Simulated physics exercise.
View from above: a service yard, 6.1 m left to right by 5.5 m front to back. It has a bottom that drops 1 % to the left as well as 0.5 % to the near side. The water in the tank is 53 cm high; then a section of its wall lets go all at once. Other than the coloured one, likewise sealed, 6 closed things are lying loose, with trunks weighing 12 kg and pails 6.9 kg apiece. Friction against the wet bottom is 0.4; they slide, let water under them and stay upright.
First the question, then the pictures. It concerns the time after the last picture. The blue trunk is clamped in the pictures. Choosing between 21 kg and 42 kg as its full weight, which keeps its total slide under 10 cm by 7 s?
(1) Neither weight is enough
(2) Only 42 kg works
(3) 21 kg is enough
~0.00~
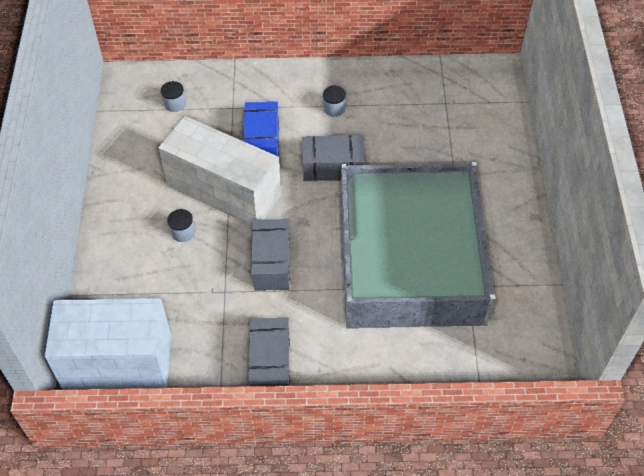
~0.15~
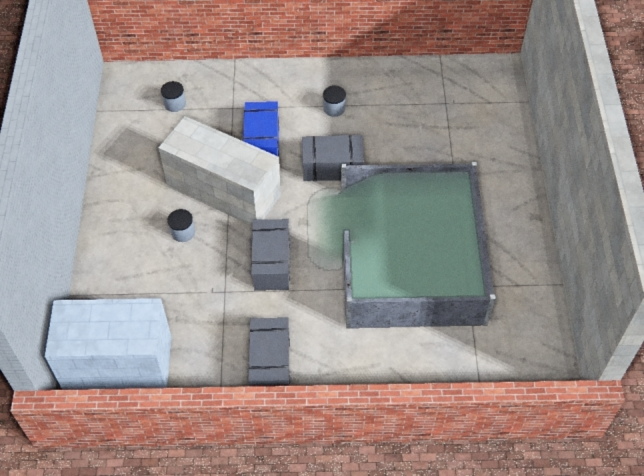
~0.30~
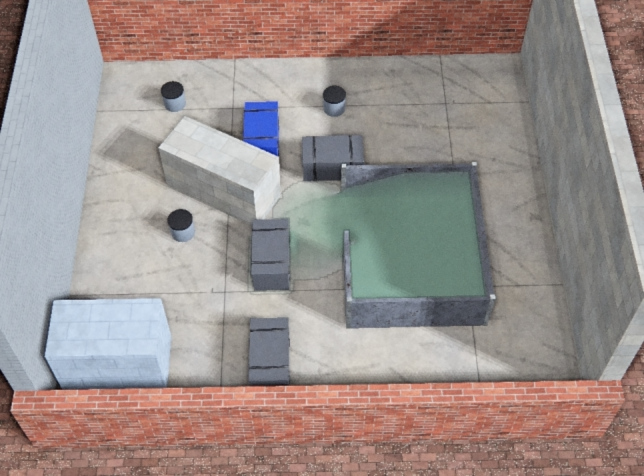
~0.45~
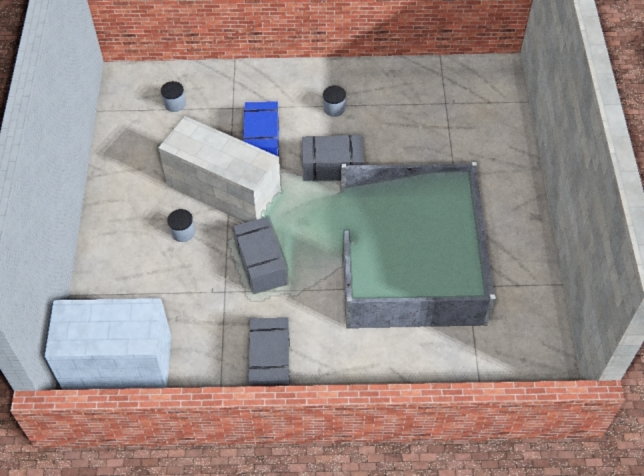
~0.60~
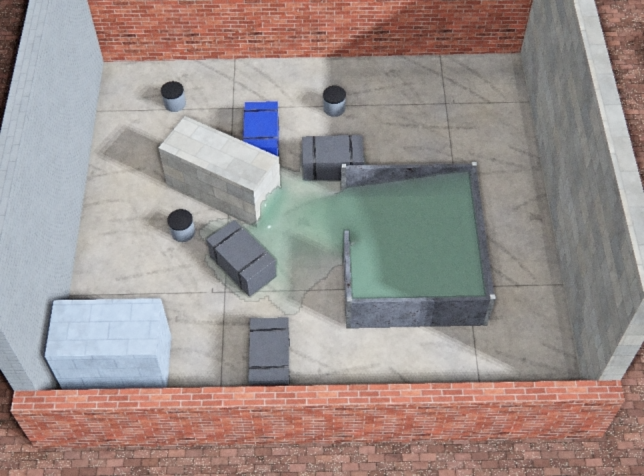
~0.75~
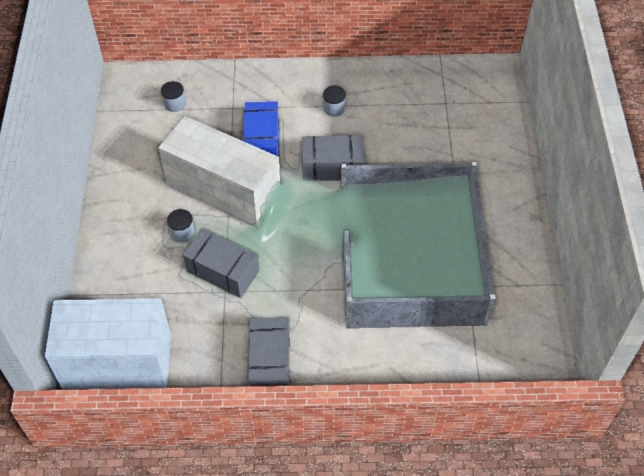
Neither weight is enough.
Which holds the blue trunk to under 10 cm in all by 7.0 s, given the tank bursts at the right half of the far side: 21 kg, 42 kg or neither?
In that case just the heavier mass works.
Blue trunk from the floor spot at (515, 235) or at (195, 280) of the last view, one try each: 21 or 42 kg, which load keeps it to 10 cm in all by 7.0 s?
Try 1: Lesser mass sufficient. Try 2: Both insufficient.
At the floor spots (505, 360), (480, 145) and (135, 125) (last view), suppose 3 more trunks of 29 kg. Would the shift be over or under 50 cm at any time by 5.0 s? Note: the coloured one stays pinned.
Each in turn: Not that far, not that far, not that far.
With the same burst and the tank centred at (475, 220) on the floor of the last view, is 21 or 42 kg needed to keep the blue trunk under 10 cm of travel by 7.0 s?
Then neither weight holds it.
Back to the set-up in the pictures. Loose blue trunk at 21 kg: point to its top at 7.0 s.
Estimated position: Close to (147, 90).
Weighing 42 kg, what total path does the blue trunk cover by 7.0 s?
I'd put it near 140 cm in all.
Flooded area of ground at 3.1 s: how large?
About 20 m2 is covered.
After 1.4 s the blue trunk would be 32 cm from its start with 21 kg and 10 cm from its start with 42 kg; 7 cm of water round it then.
After 3.1 s the blue trunk would be 185 cm from its start with 21 kg and 123 cm from its start with 42 kg; 5 cm of water round it then.
After 4.9 s the blue trunk would be 222 cm from its start with 21 kg and 124 cm from its start with 42 kg; 7 cm of water round it then.
After 7.0 s the blue trunk would be 169 cm from its start with 21 kg and 113 cm from its start with 42 kg; 10 cm of water round it then.
